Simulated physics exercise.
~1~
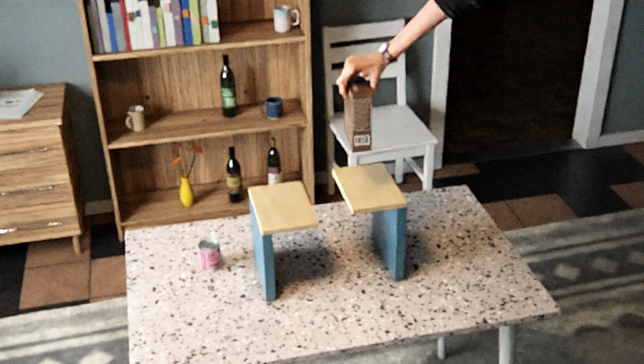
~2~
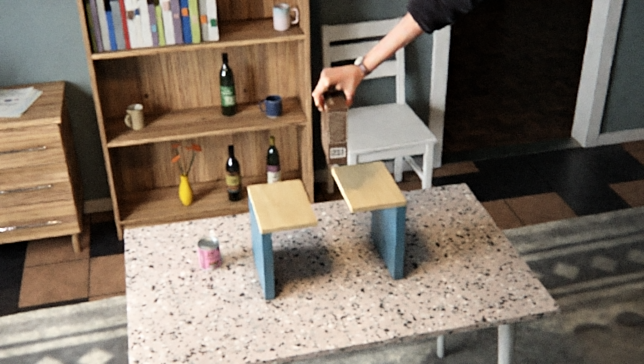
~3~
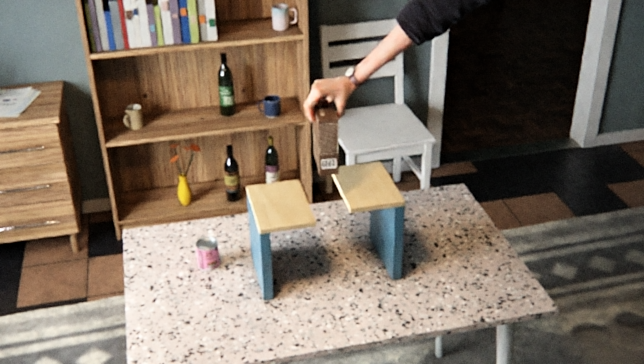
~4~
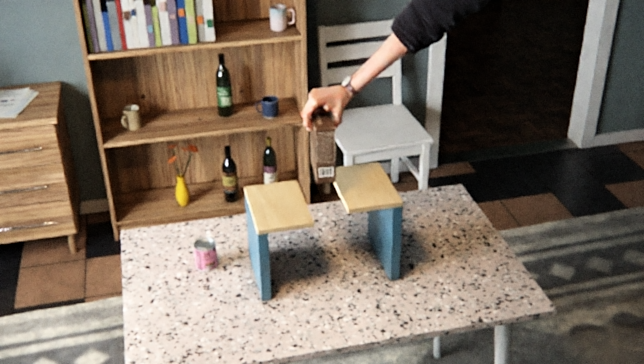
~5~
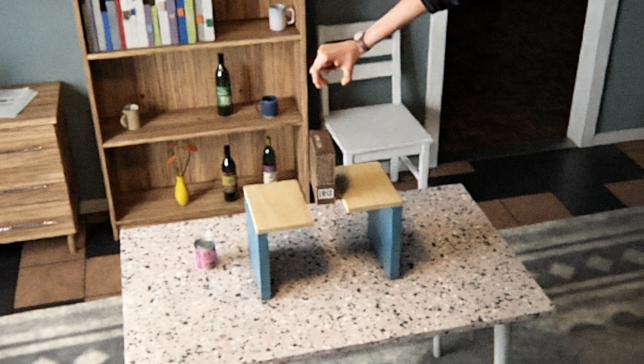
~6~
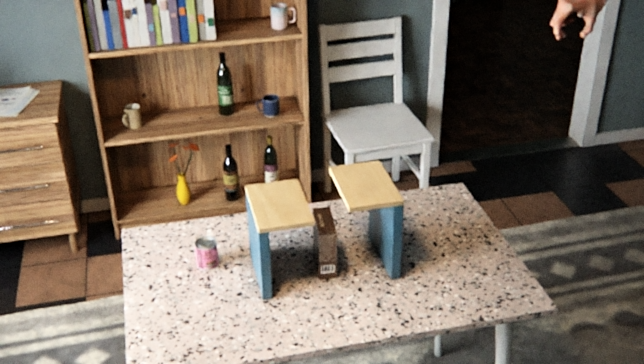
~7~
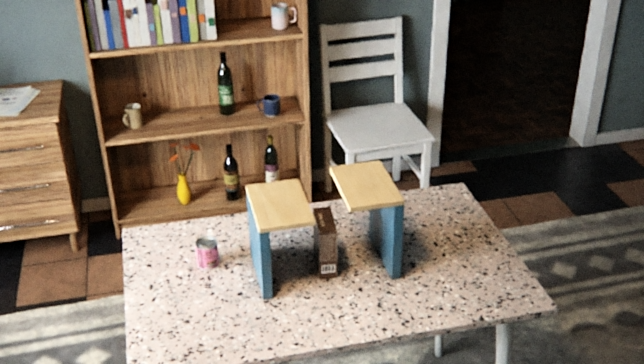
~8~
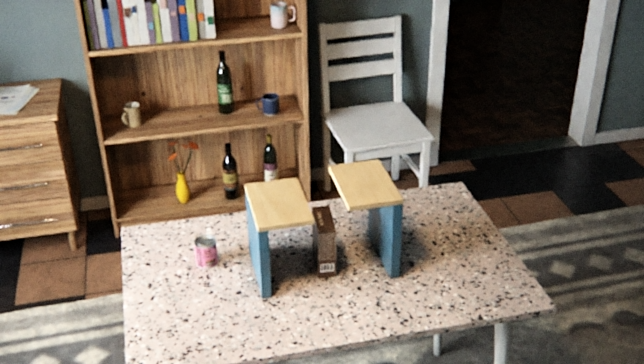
A hand lowered a small brown packet toward the gap between two blue supports with wooden tops on a speckled table, then let go and drew back. The packet dropped through and ended upright on the table between them, the pink tin still in place.
